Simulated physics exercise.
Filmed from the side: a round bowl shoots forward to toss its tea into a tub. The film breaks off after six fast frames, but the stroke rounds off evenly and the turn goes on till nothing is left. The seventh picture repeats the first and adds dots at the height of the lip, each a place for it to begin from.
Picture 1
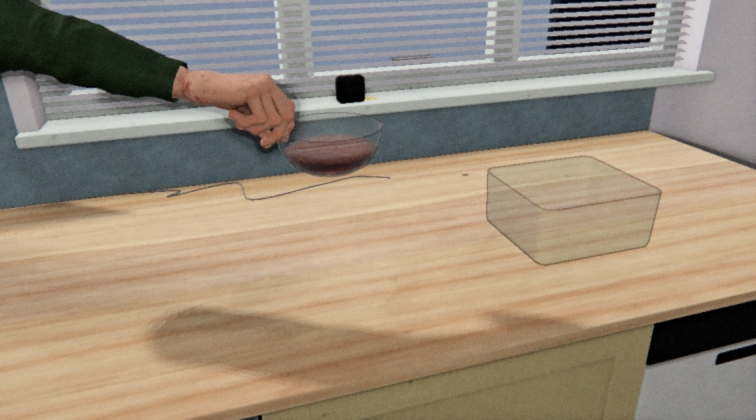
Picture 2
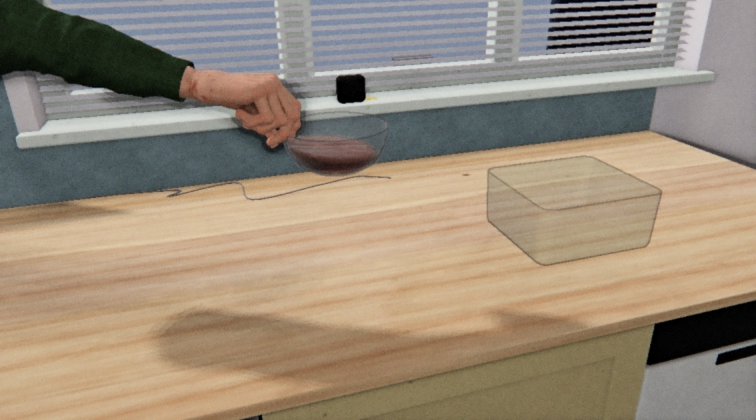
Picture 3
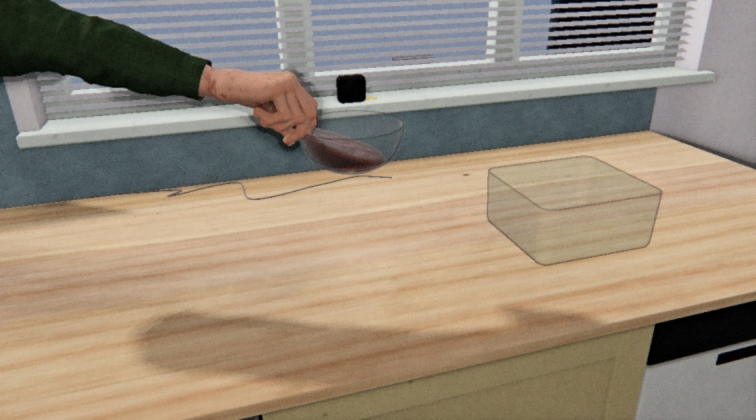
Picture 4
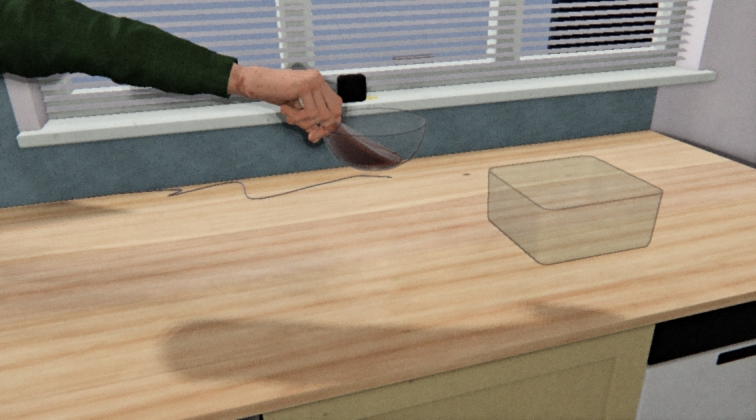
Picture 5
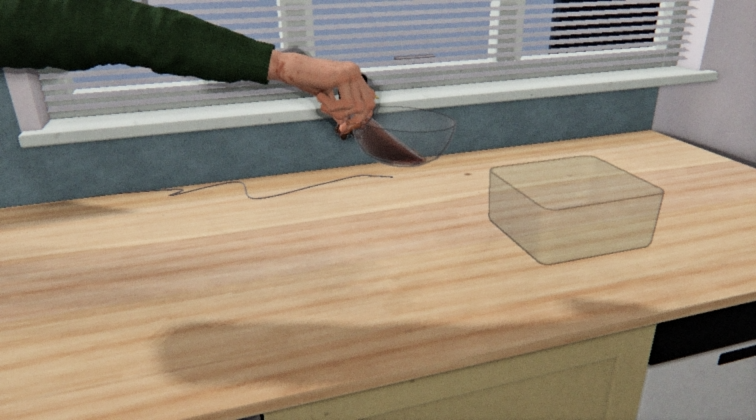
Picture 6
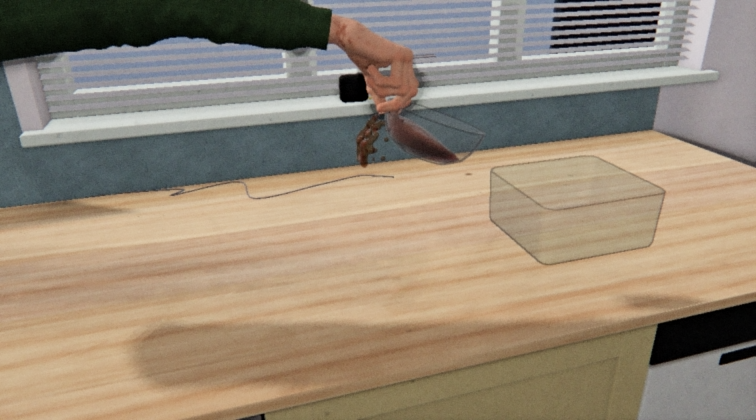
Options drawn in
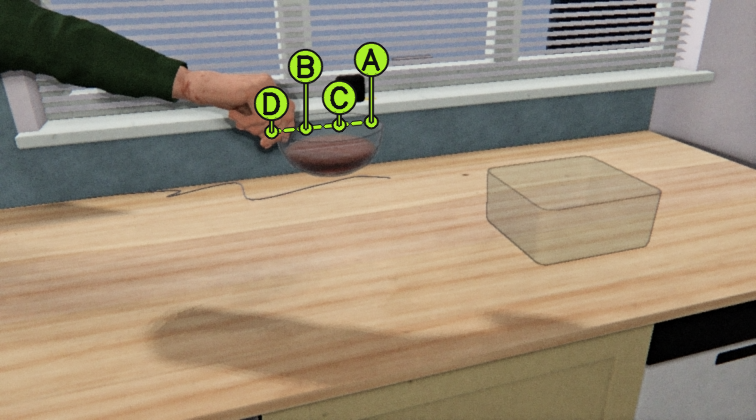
On a wooden counter by a window, a hand carries a clear round bowl of reddish-brown tea rightward toward a clear tub; the tea sloshes up the bowl's left side and spills over the rim as the bowl tilts.
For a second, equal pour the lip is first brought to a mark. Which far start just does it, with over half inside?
Use dot C.
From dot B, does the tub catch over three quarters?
No.
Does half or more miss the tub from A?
No, not at all.
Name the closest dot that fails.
Dot B.
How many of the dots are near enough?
Two of the four.
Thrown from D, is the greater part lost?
Yes, that goes wrong.
In lime, A at (371, 121); B at (305, 128); C at (339, 125); D at (271, 131).
For dot A, about 79 % lands in the tub, 16 % falls short and 4 % goes beside or beyond.
For dot B, about 31 % lands in the tub, 63 % falls short and 6 % goes beside or beyond.
For dot C, about 65 % lands in the tub, 30 % falls short and 6 % goes beside or beyond.
For dot D, about 10 % lands in the tub, 85 % falls short and 5 % goes beside or beyond.
